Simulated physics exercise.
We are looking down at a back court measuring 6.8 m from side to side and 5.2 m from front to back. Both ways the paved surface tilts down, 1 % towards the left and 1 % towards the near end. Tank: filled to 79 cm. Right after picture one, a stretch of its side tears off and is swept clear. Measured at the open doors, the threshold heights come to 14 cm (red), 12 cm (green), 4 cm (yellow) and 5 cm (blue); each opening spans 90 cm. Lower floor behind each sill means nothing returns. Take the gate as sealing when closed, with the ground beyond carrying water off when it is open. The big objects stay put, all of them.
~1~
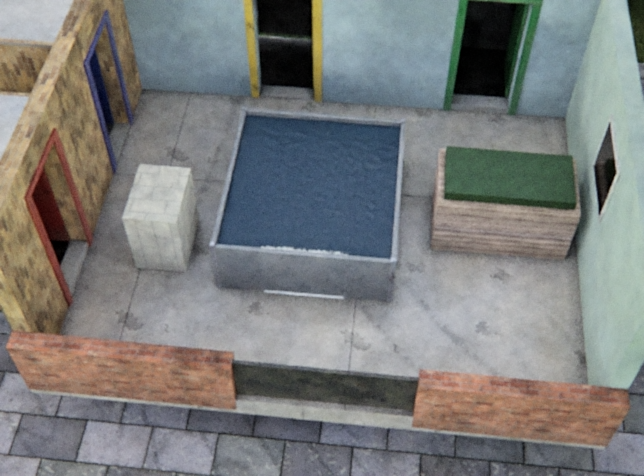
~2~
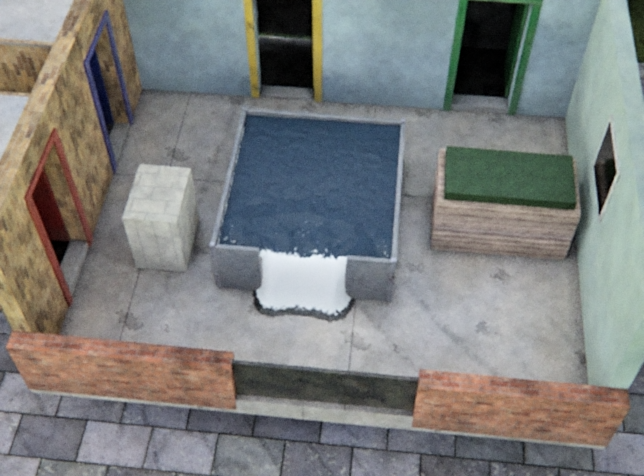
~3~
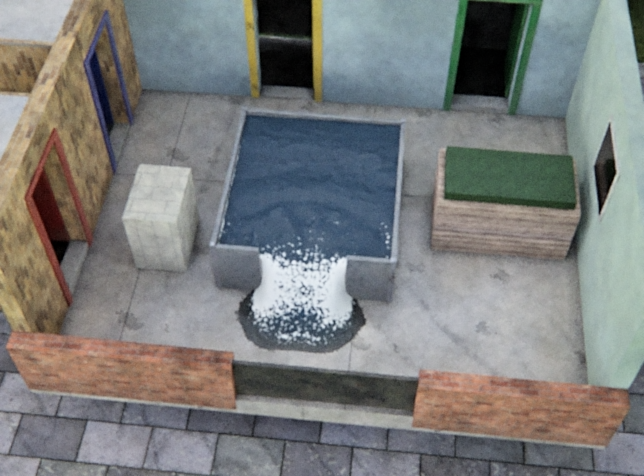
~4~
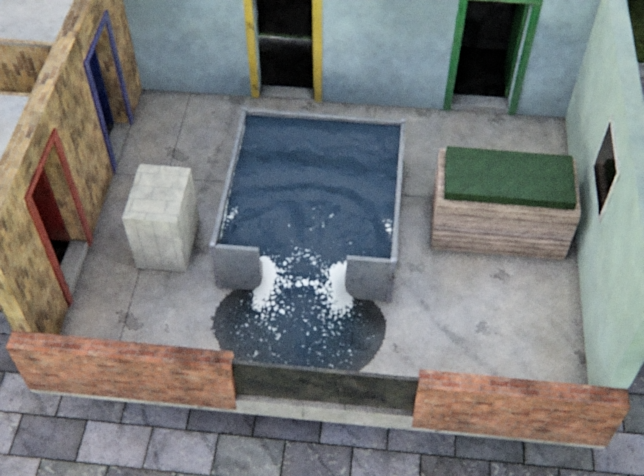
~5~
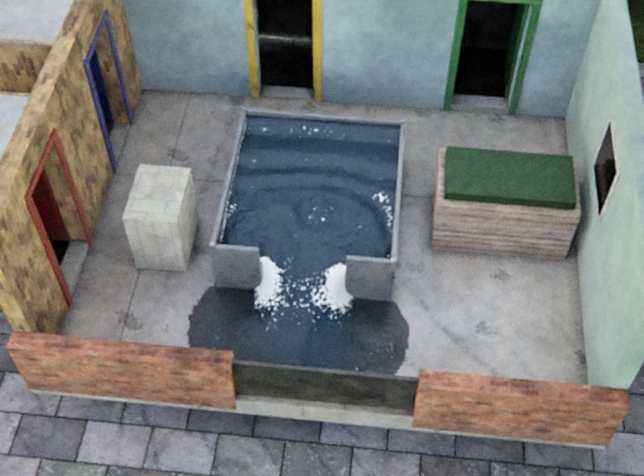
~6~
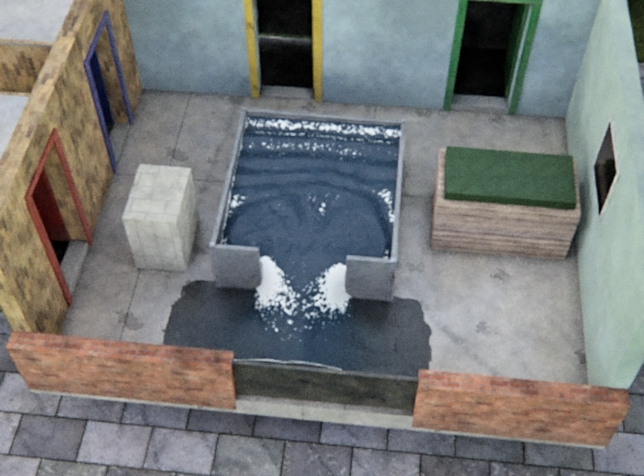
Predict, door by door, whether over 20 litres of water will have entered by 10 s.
The red door breaks the limit. The green door remains within the limit. The yellow door breaks the limit. The blue door breaks the limit.
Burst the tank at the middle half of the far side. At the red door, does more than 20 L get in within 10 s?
Then: Red short of it.
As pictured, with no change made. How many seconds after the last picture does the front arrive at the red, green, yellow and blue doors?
Arrival: Red 1.0 s, green 3.2 s, yellow 3.4 s, blue 1.8 s.
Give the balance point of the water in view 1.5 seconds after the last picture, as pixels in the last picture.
Close to (303, 269) in the last picture.
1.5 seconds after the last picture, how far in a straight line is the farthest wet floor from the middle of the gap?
Roughly 3.8 m.
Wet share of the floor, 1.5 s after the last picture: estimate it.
Roughly 40 % of the floor is wet.
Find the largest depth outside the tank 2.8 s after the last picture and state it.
Max around 35 cm.
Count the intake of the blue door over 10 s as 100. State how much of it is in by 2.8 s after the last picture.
Some 0 in a hundred.
Then, 0.7 s after the last picture water covers 25 % of the floor and is deepest (56 cm) near (288, 387); red door not reached, green door not reached, yellow door not reached, blue door not reached.
Then, 1.5 s after the last picture water covers 40 % of the floor and is deepest (50 cm) near (290, 374); red door 21 cm at the sill, 2 L in, green door not reached, yellow door not reached, blue door not reached.
Then, 2.8 s after the last picture water covers 65 % of the floor and is deepest (35 cm) near (64, 366); red door 23 cm at the sill, 45 L in, green door not reached, yellow door not reached, blue door 6 cm at the sill, 0 L in.
Then, 5.3 s after the last picture water covers 95 % of the floor and is deepest (28 cm) near (581, 414); red door 20 cm at the sill, 97 L in, green door 5 cm at the sill, 0 L in, yellow door 8 cm at the sill, 9 L in, blue door 8 cm at the sill, 12 L in.
Then, 9.3 s after the last picture water covers 100 % of the floor and is deepest (24 cm) near (50, 365); red door 16 cm at the sill, 122 L in, green door 13 cm at the sill, 2 L in, yellow door 13 cm at the sill, 60 L in, blue door 10 cm at the sill, 47 L in.
